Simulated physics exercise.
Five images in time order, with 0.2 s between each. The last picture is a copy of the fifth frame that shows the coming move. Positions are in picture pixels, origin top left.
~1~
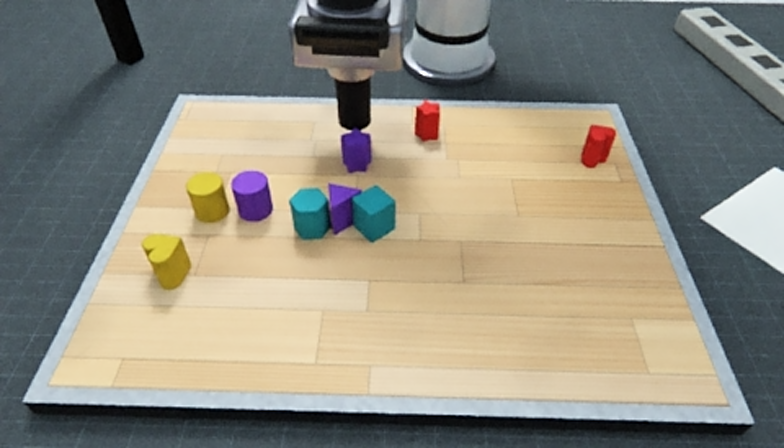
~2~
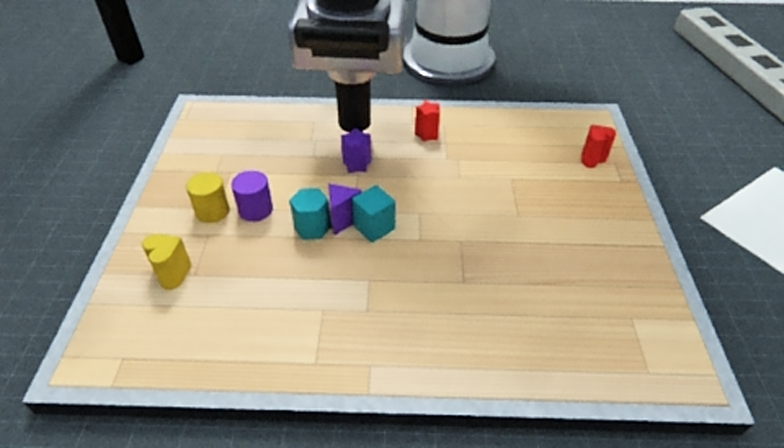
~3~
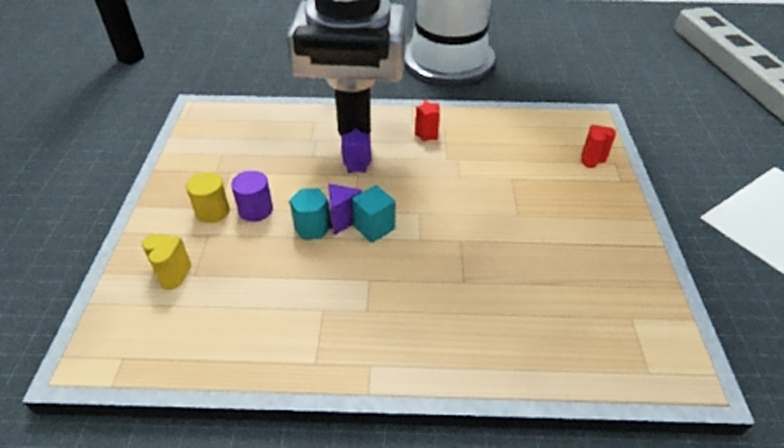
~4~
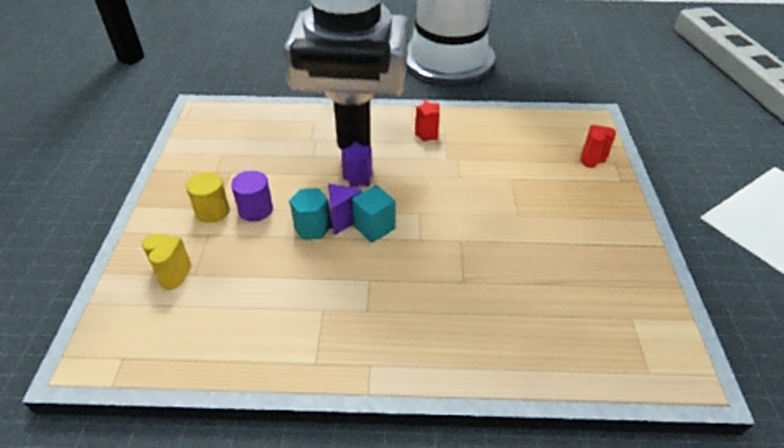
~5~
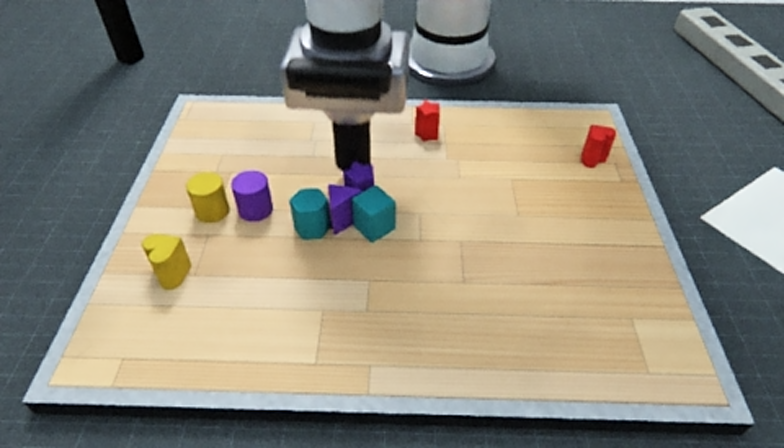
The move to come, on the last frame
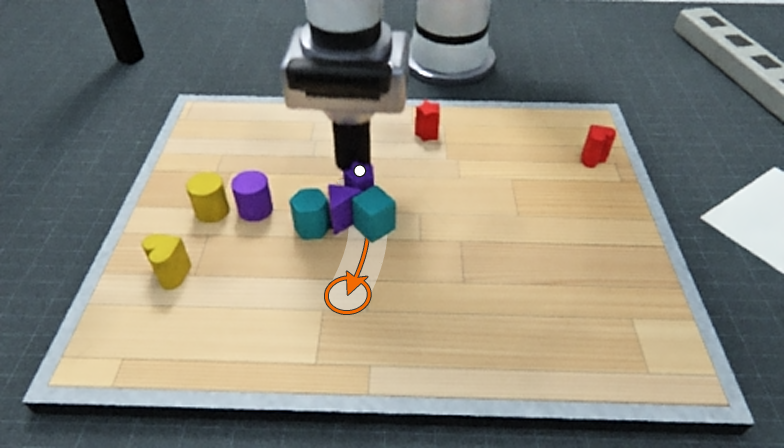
A robot arm with a black bar pushing a purple star block down the wooden board towards turquoise and purple blocks.
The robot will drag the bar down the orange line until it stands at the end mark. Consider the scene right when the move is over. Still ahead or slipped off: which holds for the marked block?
It ends up beside or behind the bar.
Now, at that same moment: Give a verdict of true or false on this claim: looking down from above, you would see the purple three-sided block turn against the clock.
Answer: False.
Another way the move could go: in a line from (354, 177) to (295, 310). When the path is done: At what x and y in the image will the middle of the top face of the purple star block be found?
Somewhere near (363, 201).
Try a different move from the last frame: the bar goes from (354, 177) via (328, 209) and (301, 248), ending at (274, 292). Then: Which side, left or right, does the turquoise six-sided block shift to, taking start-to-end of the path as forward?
It moves off to the right.
The line goes from (354, 177) through (366, 211) and (365, 250) to (348, 295); the dot is on the purple star block.
What follows on the original path. One third of the way, bar at (366, 197); purple three-sided block at (343, 203), turned 50° clockwise; purple star block at (377, 206), turned 20° anticlockwise; turquoise four-sided block at (392, 227).
Two thirds of the way, bar at (364, 237); purple three-sided block at (332, 216), turned 80° clockwise; purple star block at (383, 246), turned 50° anticlockwise; turquoise four-sided block at (415, 254), turned 35° anticlockwise.
At the end, bar at (347, 281); turquoise six-sided block unmoved; purple three-sided block at (331, 217), turned 80° clockwise; purple star block at (384, 270), turned 95° anticlockwise; turquoise four-sided block at (420, 259), turned 55° anticlockwise.
